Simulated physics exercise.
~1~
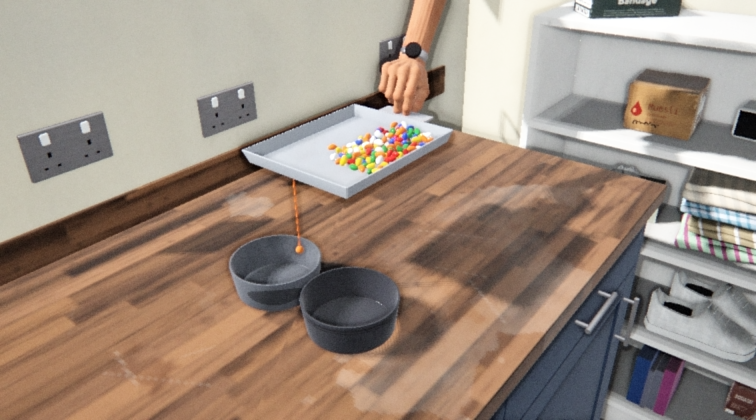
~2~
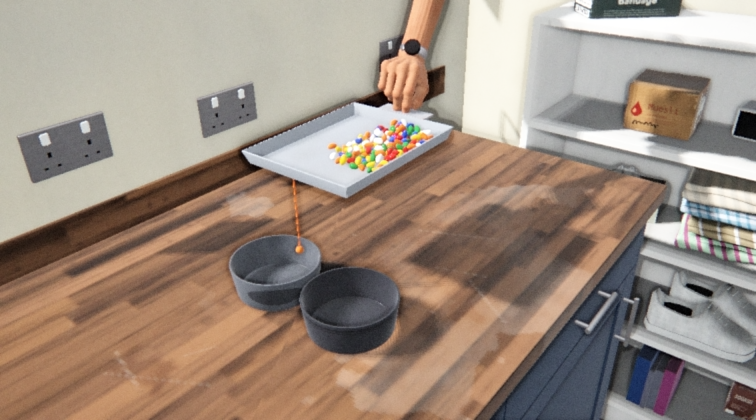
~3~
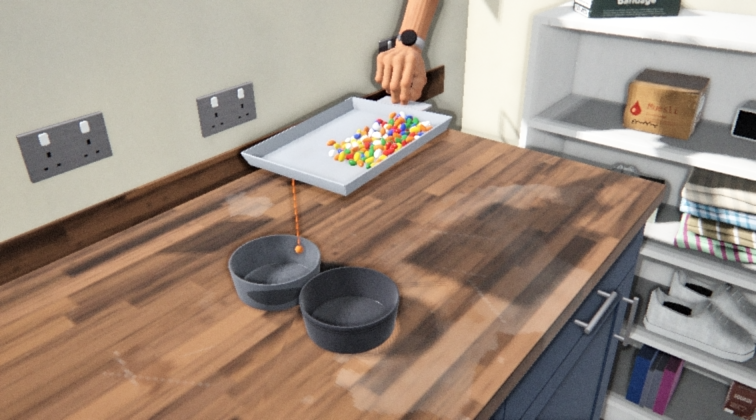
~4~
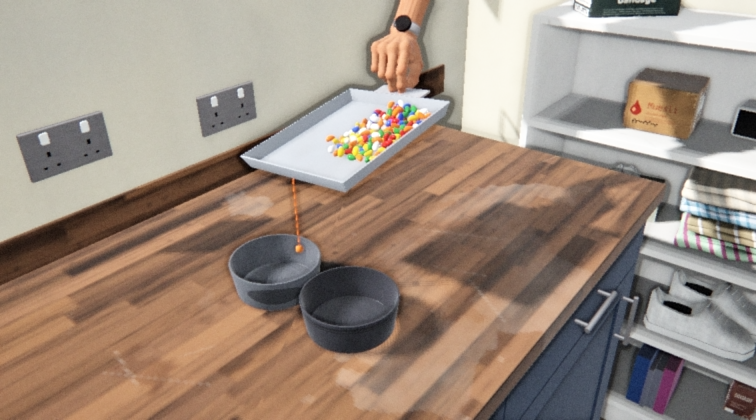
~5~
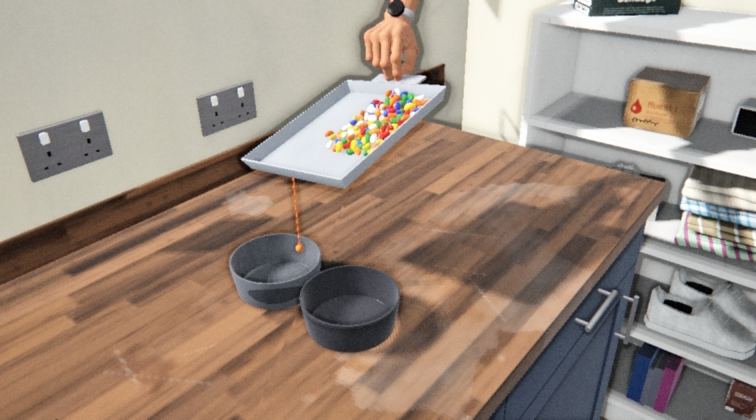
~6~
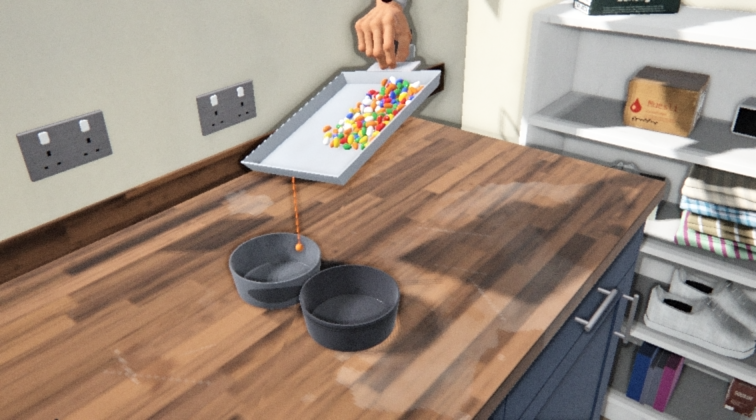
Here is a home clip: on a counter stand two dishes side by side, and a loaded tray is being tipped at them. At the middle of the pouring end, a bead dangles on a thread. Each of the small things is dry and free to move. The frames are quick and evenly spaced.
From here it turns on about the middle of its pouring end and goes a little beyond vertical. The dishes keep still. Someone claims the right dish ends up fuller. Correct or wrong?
Wrong - the left dish ends fuller.
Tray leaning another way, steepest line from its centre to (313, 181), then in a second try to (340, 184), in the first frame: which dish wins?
Results - the dish on the right side first, the dish on the right side second.
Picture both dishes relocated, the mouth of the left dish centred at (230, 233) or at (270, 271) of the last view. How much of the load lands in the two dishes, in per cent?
Some 80 percent, followed by some 20 percent.
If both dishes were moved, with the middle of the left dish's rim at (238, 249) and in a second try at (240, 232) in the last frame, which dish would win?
The leftmost dish, then the leftmost dish.
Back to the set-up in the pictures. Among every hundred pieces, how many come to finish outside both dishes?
About 50 per cent.
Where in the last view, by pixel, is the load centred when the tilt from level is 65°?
Load centre: Approx. (271, 160).
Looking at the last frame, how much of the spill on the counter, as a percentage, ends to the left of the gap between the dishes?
About 100 per cent.
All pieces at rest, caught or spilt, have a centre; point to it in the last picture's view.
I'd mark it at roughly (253, 271).
Just after the last frame, tray tipped steeply; the larger part on the tray; about a tenth in the air.
A moment on, tray tipped past a quarter turn; about a tenth on the tray; roughly a third in the left dish; roughly half outside both; about a tenth in the air.
Further on, tray tipped past a quarter turn; roughly half in the left dish; roughly half outside both.
When it is over, tray tipped past a quarter turn; not one in the right dish; roughly half in the left dish; roughly half outside both.
